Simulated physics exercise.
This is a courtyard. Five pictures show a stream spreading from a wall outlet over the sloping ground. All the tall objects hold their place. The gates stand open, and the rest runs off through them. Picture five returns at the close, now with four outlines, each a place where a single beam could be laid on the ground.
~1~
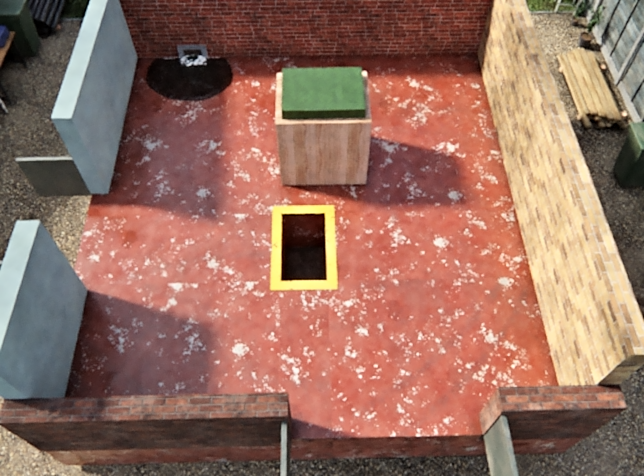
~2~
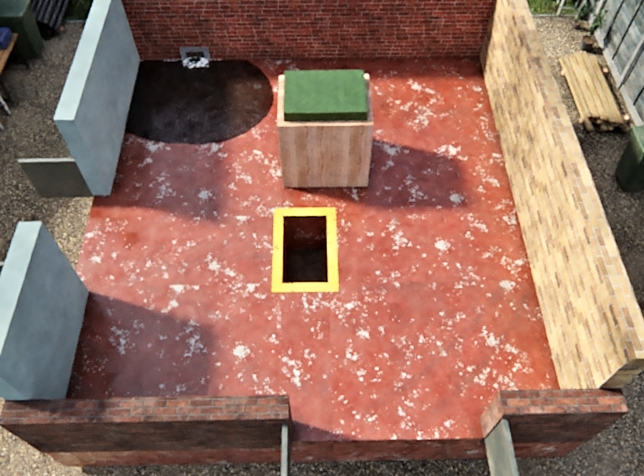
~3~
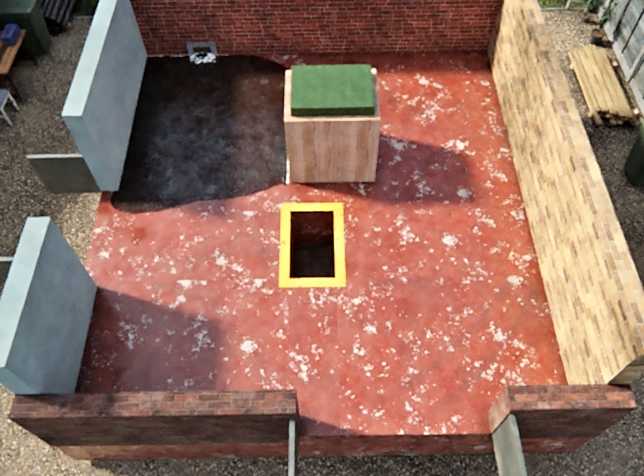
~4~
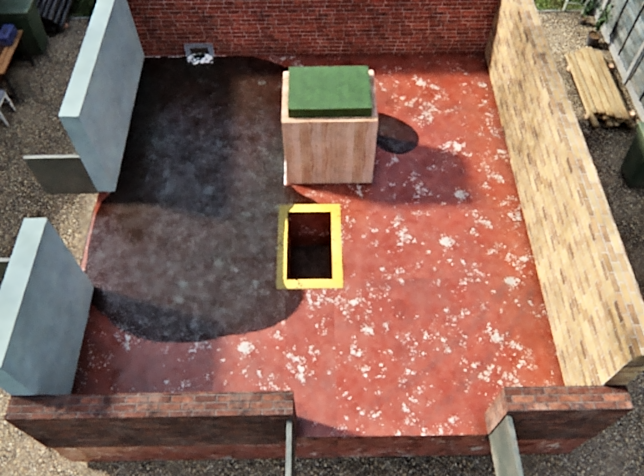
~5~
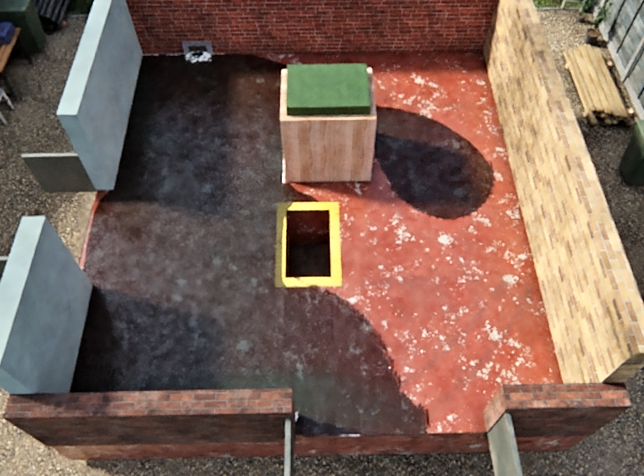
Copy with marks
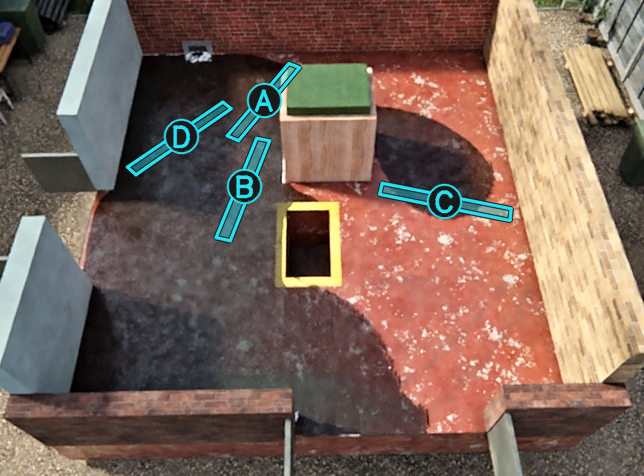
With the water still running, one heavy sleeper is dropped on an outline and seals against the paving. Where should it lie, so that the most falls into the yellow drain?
It is C.
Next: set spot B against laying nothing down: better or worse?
It is worse.
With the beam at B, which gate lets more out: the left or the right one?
More leaves on the right.
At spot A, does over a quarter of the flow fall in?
No, it does not.
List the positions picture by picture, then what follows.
The first frame shows outfall at (193, 52); yellow drain at (304, 246); open gate at (386, 416); open gate at (99, 239); front seen at (219, 89), 3 % of the ground wet; yellow drain still dry.
The second frame shows front seen at (126, 128), 11 % of the ground wet; yellow drain still dry.
The third frame shows front seen at (146, 205), 22 % of the ground wet; yellow drain still dry.
The fourth frame shows front seen at (165, 336), 39 % of the ground wet; yellow drain taking water.
The fifth frame shows front seen at (349, 355), 55 % of the ground wet; yellow drain taking water.
On the marked copy, A from (232, 138) to (294, 65); B from (223, 239) to (263, 139); C from (380, 188) to (510, 214); D from (131, 170) to (227, 105).
For spot A, about 10 % of the stream goes into the yellow drain, about 88 % out by the gates.
For spot B, about 8 % of the stream goes into the yellow drain, about 91 % out by the gates.
For spot C, about 23 % of the stream goes into the yellow drain, about 76 % out by the gates.
For spot D, about 12 % of the stream goes into the yellow drain, about 88 % out by the gates.
